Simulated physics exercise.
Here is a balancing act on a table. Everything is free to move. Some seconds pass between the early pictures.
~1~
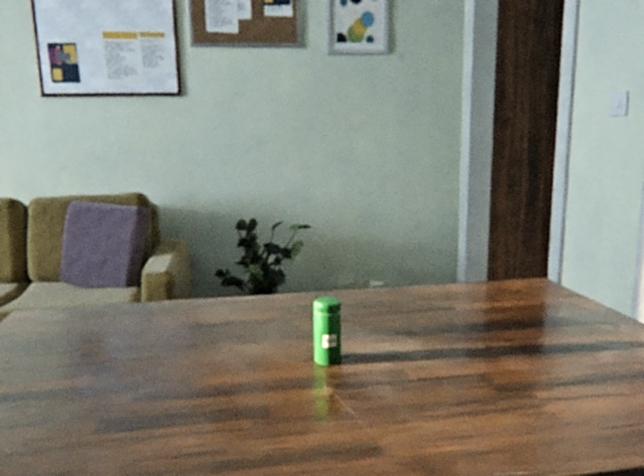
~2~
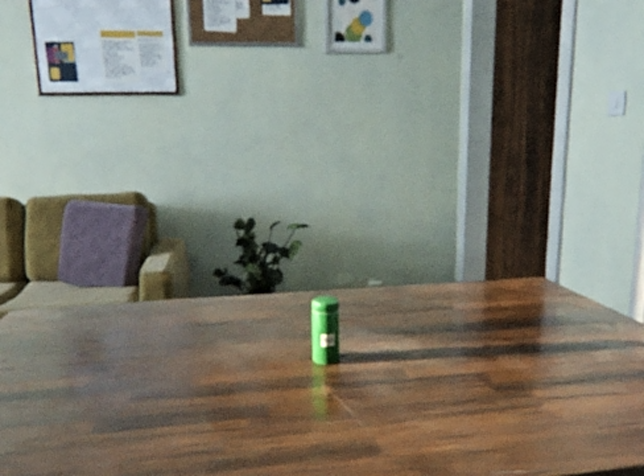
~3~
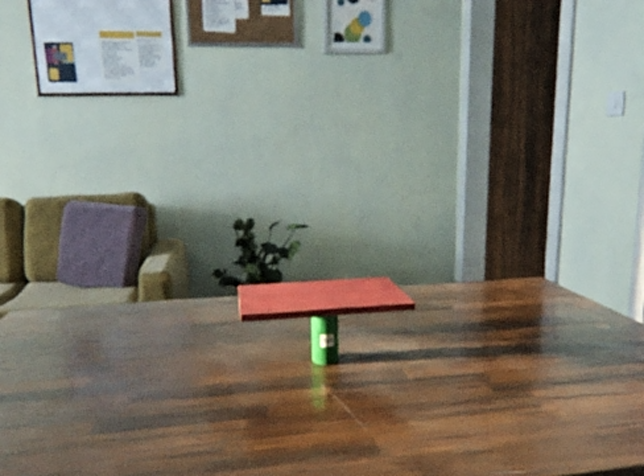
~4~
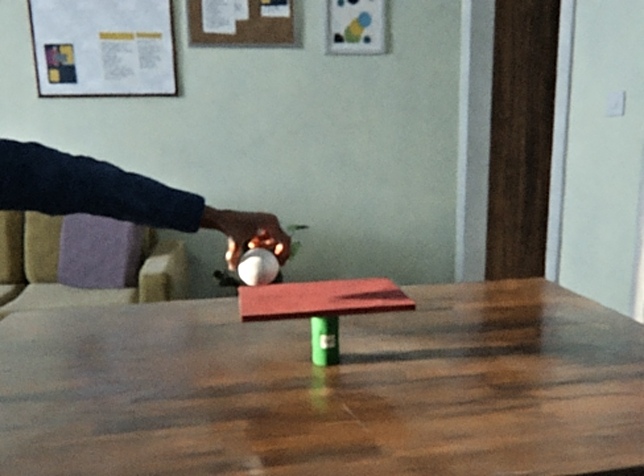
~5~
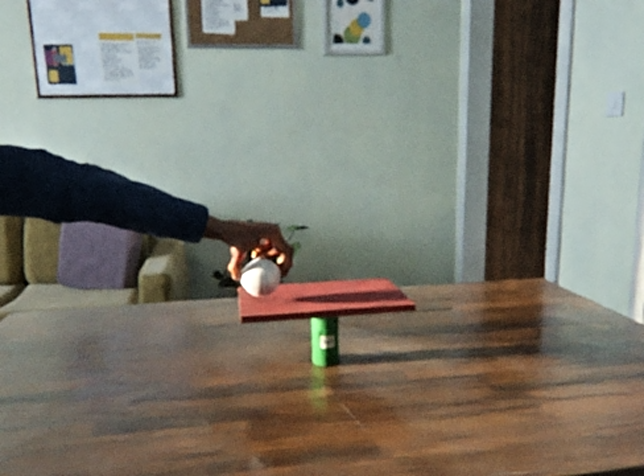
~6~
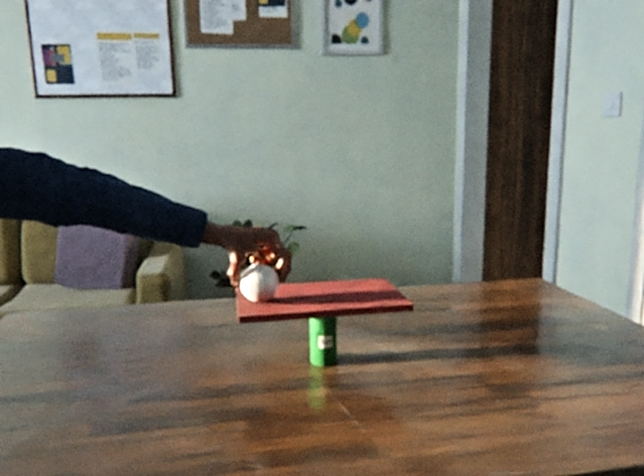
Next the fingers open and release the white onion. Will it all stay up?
The stack comes apart.
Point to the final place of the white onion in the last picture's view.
Around (225, 356).
Then, 0.40 s past the last view, white onion now fallen; red board rocked 49° from its first pose.
Then, 0.70 s past the last view, red board now fallen; green shaker rocked 59° from its first pose.
Then, 0.80 s past the last view, green shaker now fallen.
Finally, fallen, white onion, red board and green shaker. Final places as the last picture's camera would see them, white onion near (225, 356). The stack gives way.
